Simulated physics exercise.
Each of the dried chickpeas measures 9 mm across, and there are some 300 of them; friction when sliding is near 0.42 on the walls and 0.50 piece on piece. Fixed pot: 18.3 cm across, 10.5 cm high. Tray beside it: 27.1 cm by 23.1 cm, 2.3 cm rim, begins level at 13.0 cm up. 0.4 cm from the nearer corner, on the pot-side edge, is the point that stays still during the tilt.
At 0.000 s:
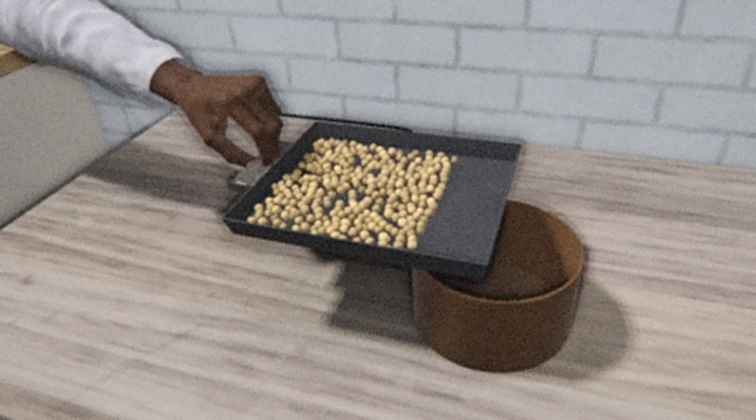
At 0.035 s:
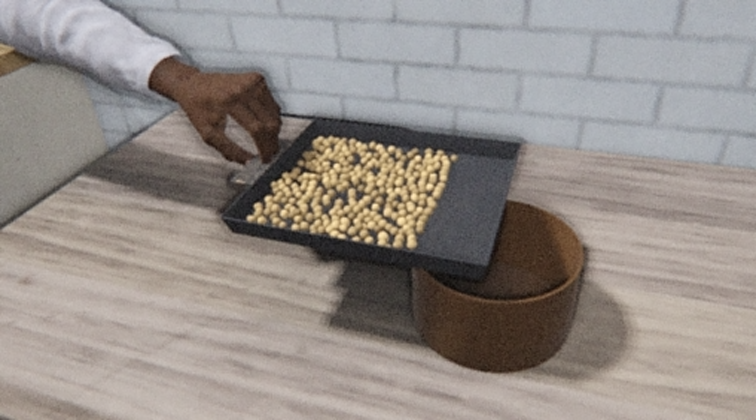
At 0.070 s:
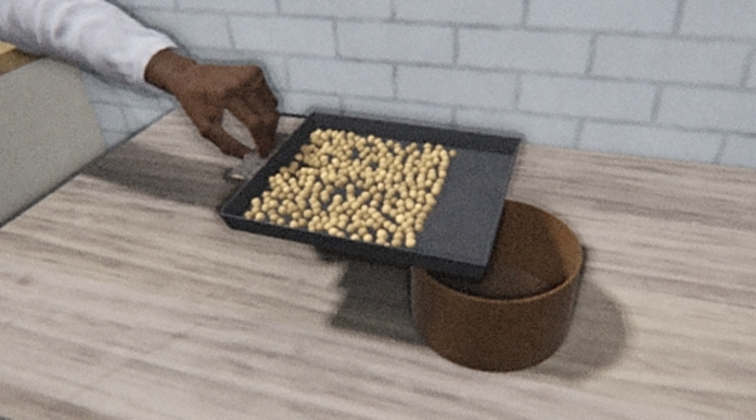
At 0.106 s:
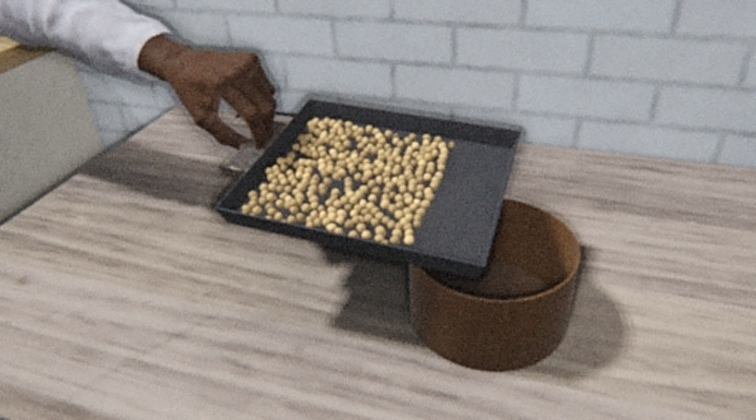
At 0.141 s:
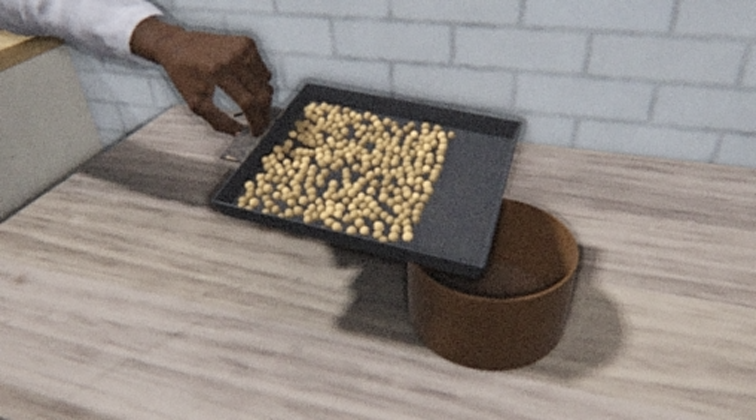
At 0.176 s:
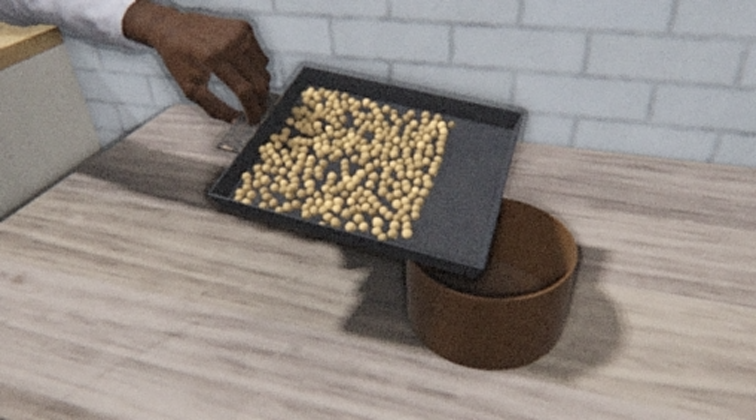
At first, a hand in a white sleeve holds a dark tray of dried chickpeas nearly level, its right side over a brown pot on a wooden surface. Then the hand rises slightly and the tray's left side lifts, slanting it toward the pot while the chickpeas stay spread across it.
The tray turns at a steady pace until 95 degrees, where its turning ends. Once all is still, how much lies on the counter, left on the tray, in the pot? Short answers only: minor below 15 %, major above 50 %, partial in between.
Counter: Major, tray: Minor, pot: Minor.
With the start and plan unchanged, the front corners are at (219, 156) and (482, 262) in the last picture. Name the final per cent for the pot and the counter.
You'd end with pot at 10 and counter at 90.
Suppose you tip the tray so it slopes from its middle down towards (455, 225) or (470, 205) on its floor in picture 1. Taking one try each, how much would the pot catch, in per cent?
Roughly 30 % for the first direction, roughly 65 % for the second.
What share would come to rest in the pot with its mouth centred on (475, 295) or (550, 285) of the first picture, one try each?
About 90 and 35 per cent.
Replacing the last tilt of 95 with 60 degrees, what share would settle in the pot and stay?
You'd end up with some 0 % in the pot.
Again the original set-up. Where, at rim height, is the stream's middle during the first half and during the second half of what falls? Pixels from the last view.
The first half passes near (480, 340) and the second half near (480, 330).
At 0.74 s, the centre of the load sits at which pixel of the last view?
Close to pixel (453, 263).
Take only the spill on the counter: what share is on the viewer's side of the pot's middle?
Estimate: Close to 100 per cent of the pieces.
After 0.51 s, tilt 53 degrees; the tray holds 100 %, the pot 0 %.
After 0.74 s, tilt 80 degrees; the tray holds 80 %, the pot 0 %.
Then, at 1.08 s, tilt 95 degrees; the tray holds 5 %, the pot 0 %.
At rest (2.0 s), counter 100 %, tray 0 %, pot 0 %.
